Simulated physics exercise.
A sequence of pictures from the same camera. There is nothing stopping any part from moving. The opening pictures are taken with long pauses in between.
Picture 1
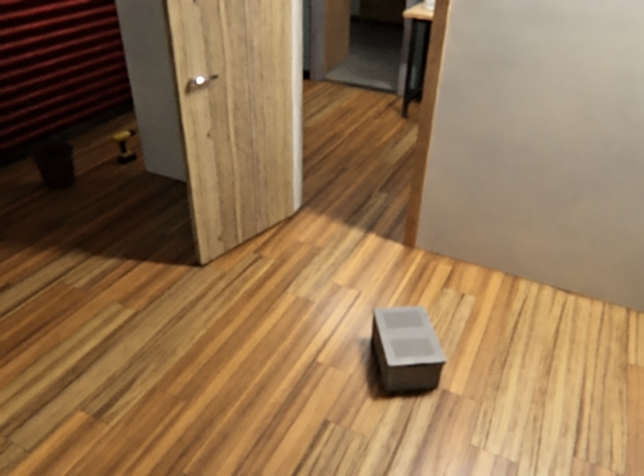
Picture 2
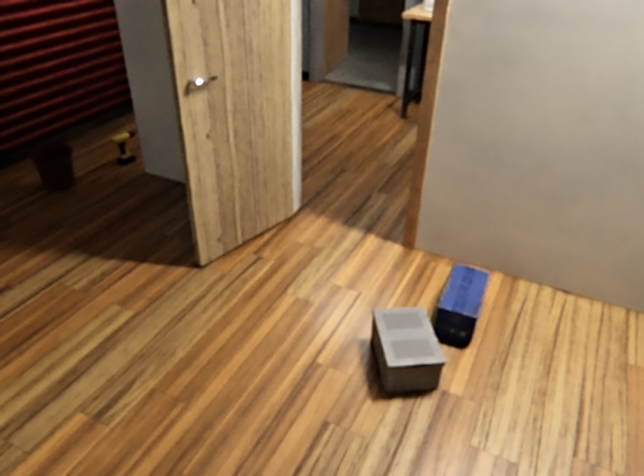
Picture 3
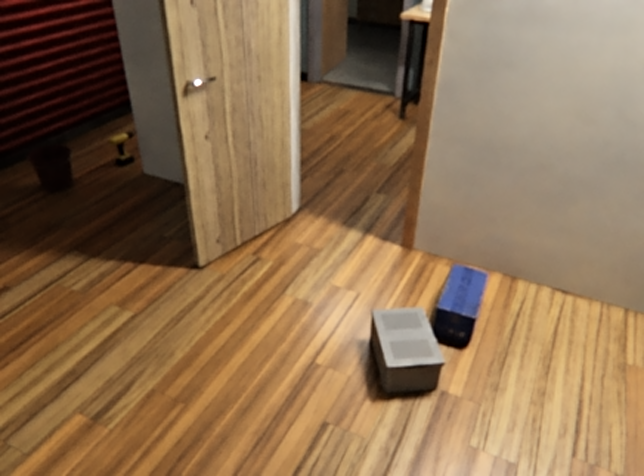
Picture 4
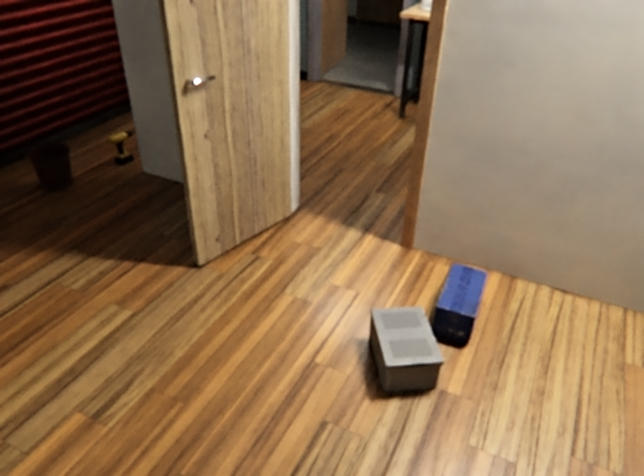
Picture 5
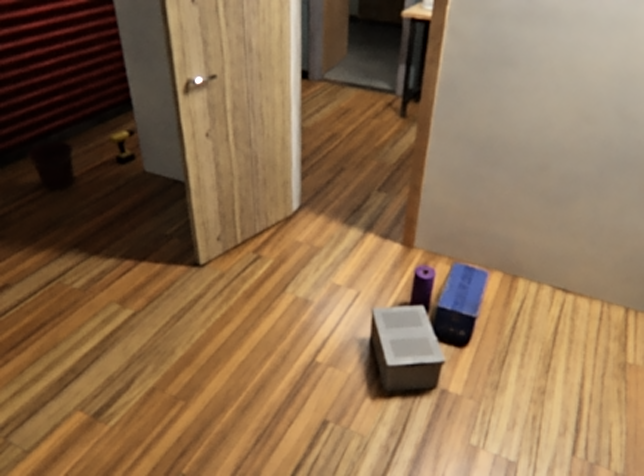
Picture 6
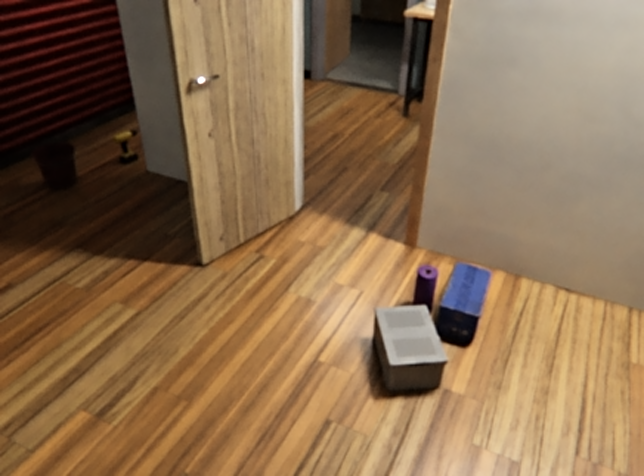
Wooden door standing open and still beside a grey box, with a blue box and then a purple roll appearing nearby.
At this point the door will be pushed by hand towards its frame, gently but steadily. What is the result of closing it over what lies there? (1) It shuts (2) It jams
It shuts.
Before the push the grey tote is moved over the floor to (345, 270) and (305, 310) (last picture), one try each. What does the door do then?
Try 1 - gets caught; try 2 - swings fully home.
Then, 0.90 s past the last view, door at 88°.
Then, 1.60 s past the last view, door at 62°.
Then, 2.20 s past the last view, door at 39°.
Then, 2.90 s past the last view, door at 11°.
Finally, door at 0°; all 3 still in place. Final places as the last picture's camera would see them, purple roll near (425, 290).
